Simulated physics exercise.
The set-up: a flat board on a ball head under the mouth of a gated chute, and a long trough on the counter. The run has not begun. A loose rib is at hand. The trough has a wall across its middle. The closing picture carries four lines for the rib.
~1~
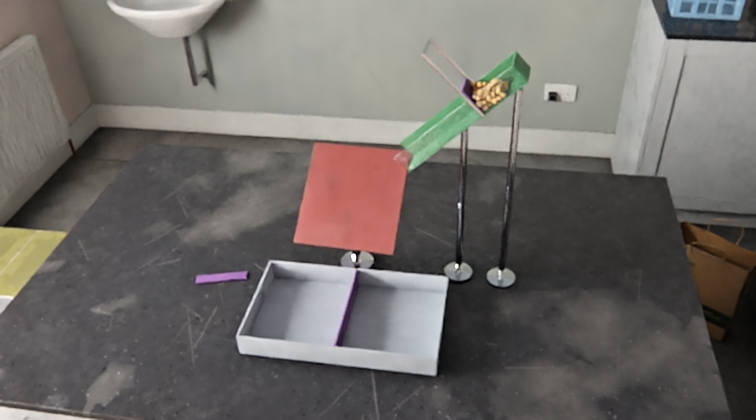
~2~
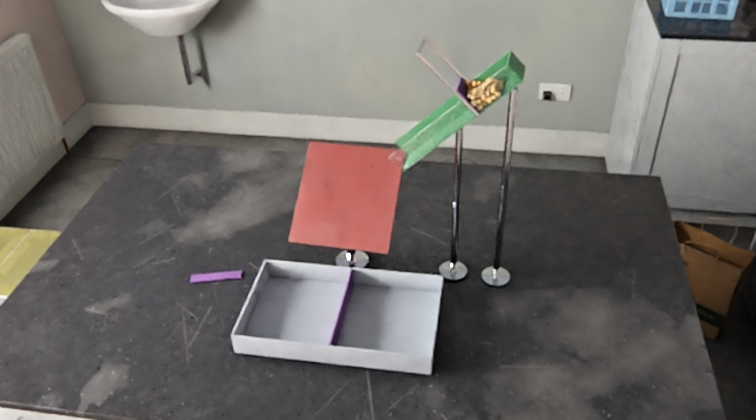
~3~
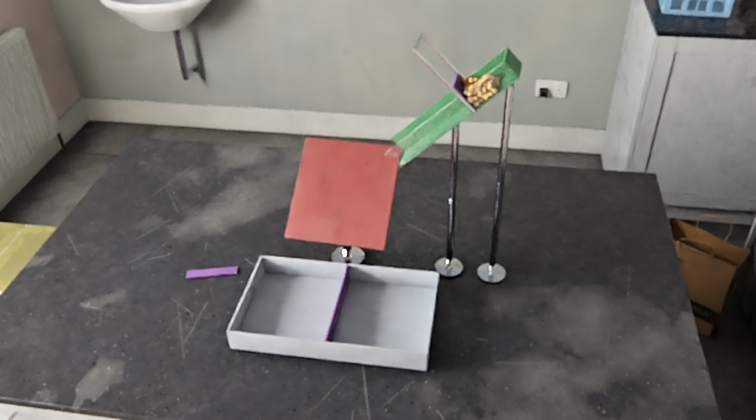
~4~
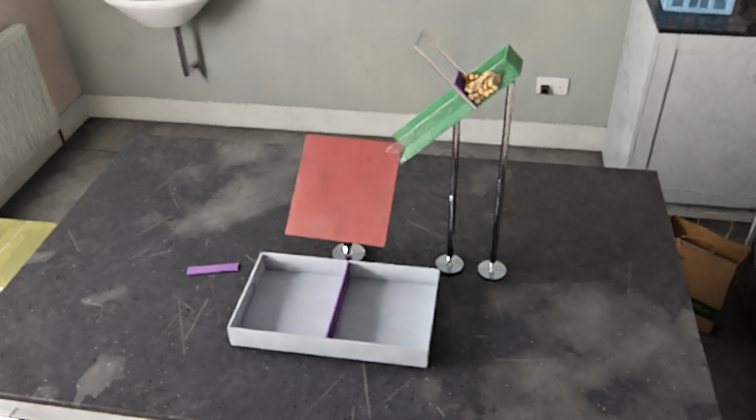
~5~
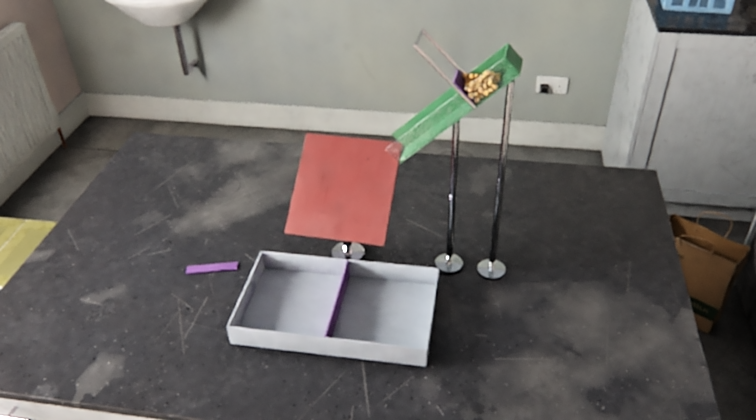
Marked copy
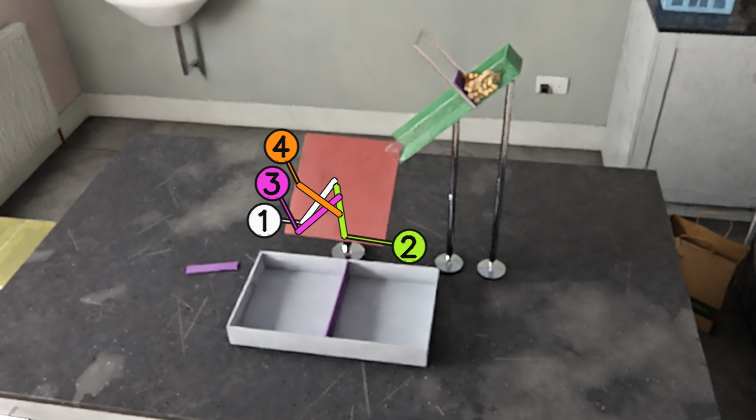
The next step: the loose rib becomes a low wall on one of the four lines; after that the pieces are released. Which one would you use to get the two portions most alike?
Choose 4.
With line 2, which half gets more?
The right half.
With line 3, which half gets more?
Left.
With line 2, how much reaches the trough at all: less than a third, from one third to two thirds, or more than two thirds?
More than two thirds.
On the marked copy, line 1 from (334, 180) to (302, 222); line 2 from (336, 186) to (344, 236); line 3 from (339, 196) to (298, 231); line 4 from (299, 185) to (339, 214).
If 1 is chosen, of what is caught, all but a few in the left half, a small share in the right.
If 2 is chosen, of what is caught, a small share in the left half, all but a few in the right.
If 3 is chosen, of what is caught, the bulk in the left half, a small share in the right.
If 4 is chosen, of what is caught, close to two thirds in the left half, close to a third in the right.
